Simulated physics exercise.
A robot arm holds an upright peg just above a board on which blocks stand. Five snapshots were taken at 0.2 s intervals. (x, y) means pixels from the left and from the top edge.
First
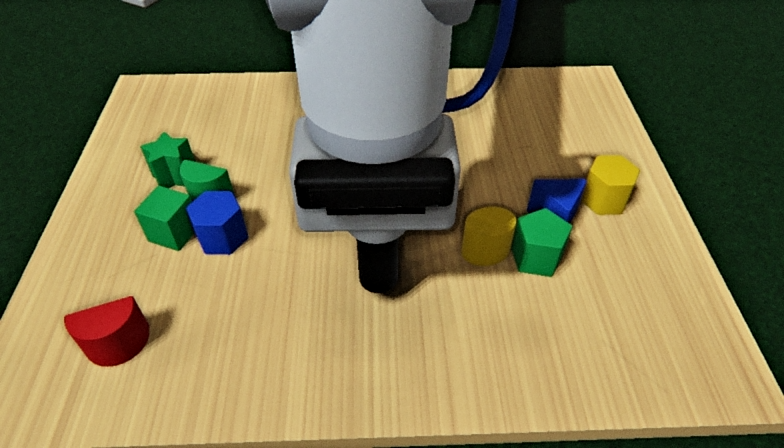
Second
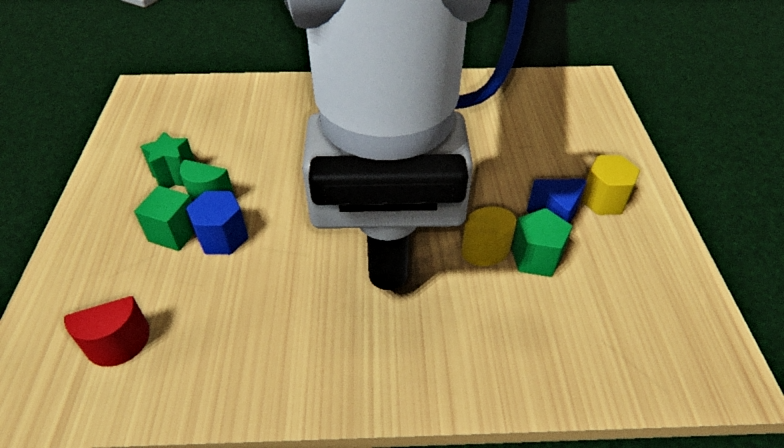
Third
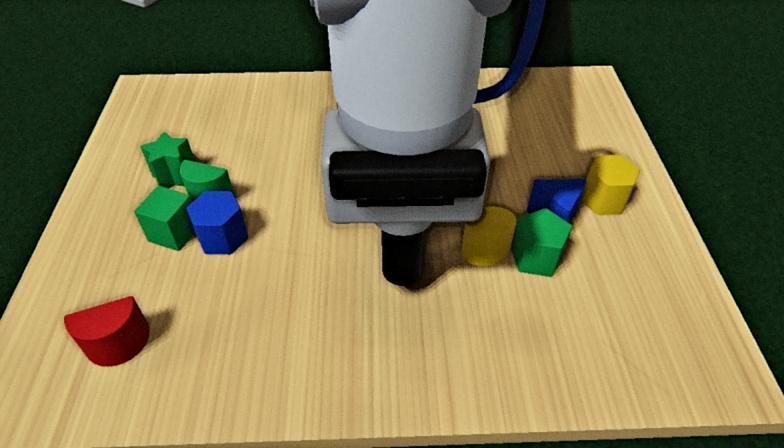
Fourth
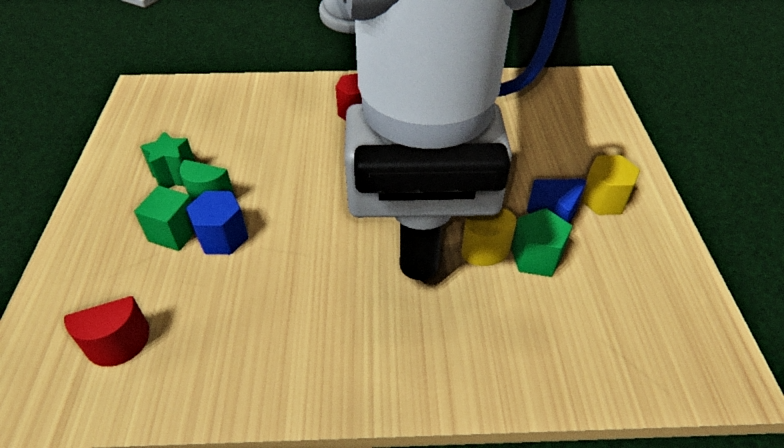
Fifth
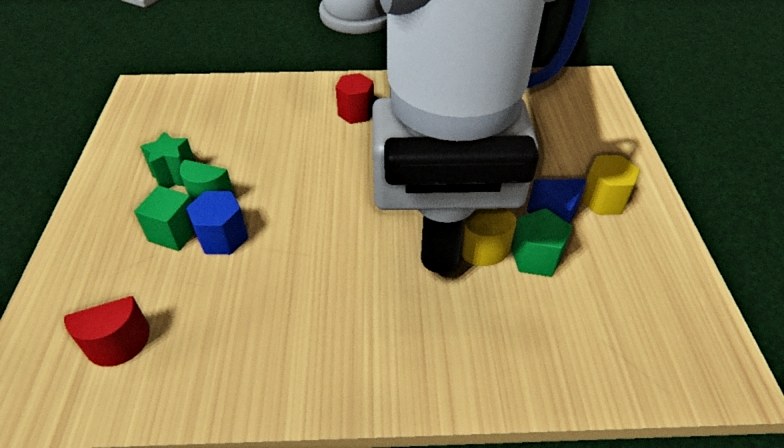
In the video, a robot arm holding a dark upright peg over a wooden board moves a short way right, nearing a yellow block beside green and blue ones, while the blocks stay still and a red block behind the arm comes into view.
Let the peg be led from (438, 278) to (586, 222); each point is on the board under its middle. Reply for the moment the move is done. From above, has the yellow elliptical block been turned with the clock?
That would be a no.
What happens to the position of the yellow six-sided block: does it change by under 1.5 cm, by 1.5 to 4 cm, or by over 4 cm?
It slides not even 1.5 cm.
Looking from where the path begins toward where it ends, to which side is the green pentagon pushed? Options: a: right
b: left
Answer: A.
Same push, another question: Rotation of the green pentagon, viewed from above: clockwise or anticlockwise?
It ends up turned clockwise.
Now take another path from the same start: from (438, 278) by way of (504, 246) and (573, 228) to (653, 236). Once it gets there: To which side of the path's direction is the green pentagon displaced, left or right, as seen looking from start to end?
It is displaced to the right.
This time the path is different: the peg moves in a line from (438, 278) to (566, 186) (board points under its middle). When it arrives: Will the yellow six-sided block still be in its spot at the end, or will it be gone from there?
Shifted.
What follows on the original path. One third of the way, peg (495, 238); yellow elliptical block (519, 202), turned 20° anticlockwise; green pentagon (557, 223), turned 45° clockwise.
Two thirds of the way, peg (545, 220); yellow elliptical block (538, 179), turned 80° anticlockwise; green pentagon (592, 222), turned 80° clockwise; blue triangle (575, 175), turned 45° clockwise.
At the end, peg (593, 203); yellow elliptical block (536, 176), turned 90° anticlockwise; green pentagon (618, 221), turned 150° clockwise; blue triangle (577, 169), turned 55° clockwise; yellow six-sided block (620, 167).
